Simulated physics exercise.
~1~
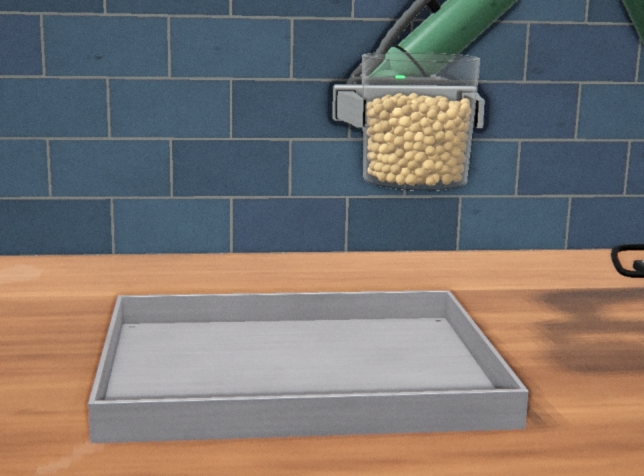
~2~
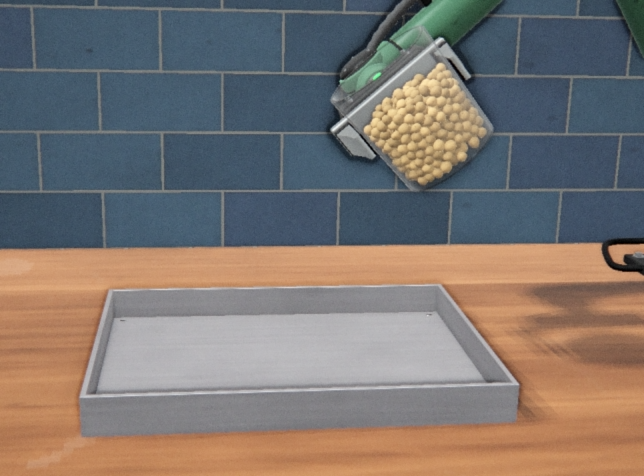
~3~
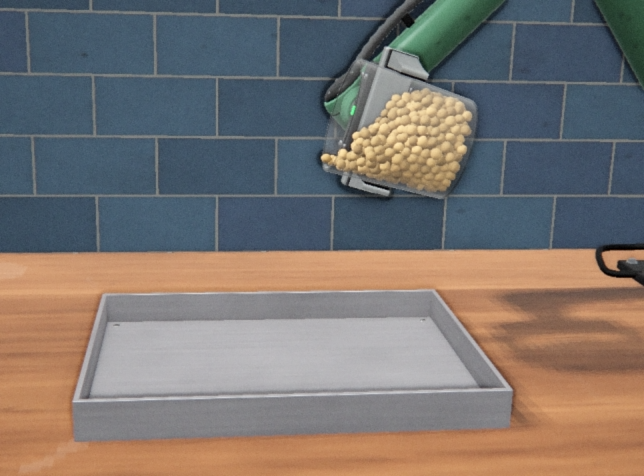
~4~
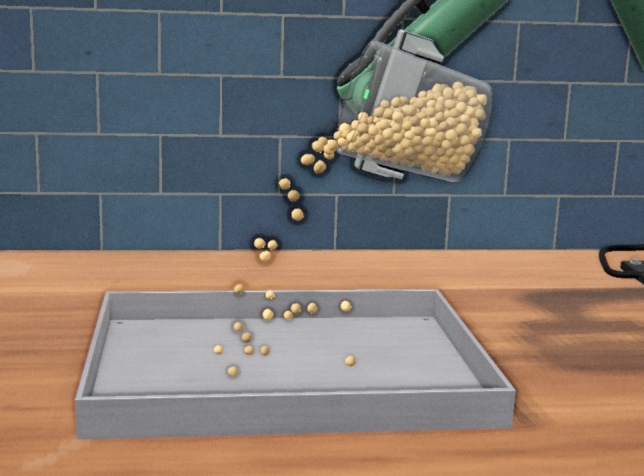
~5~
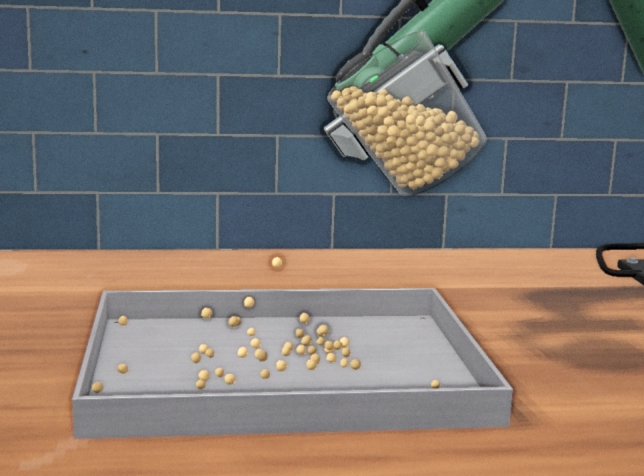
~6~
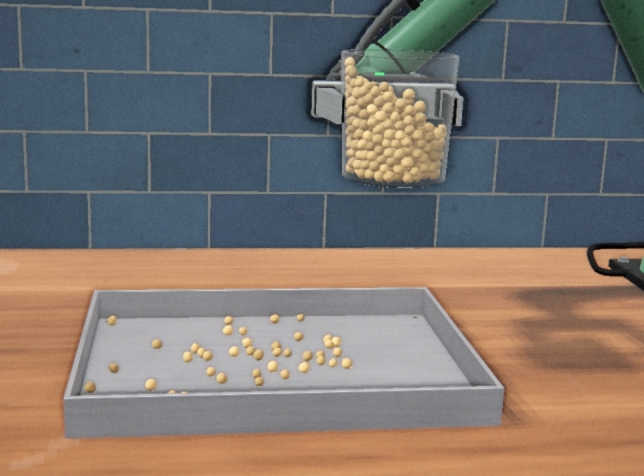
The footage shows a green robotic arm holding a clear cup of chickpeas above a grey tray on a wooden counter. The arm tips the cup to the left, spilling some chickpeas into the tray, then returns it upright, still mostly full, with the spilled ones scattered below.
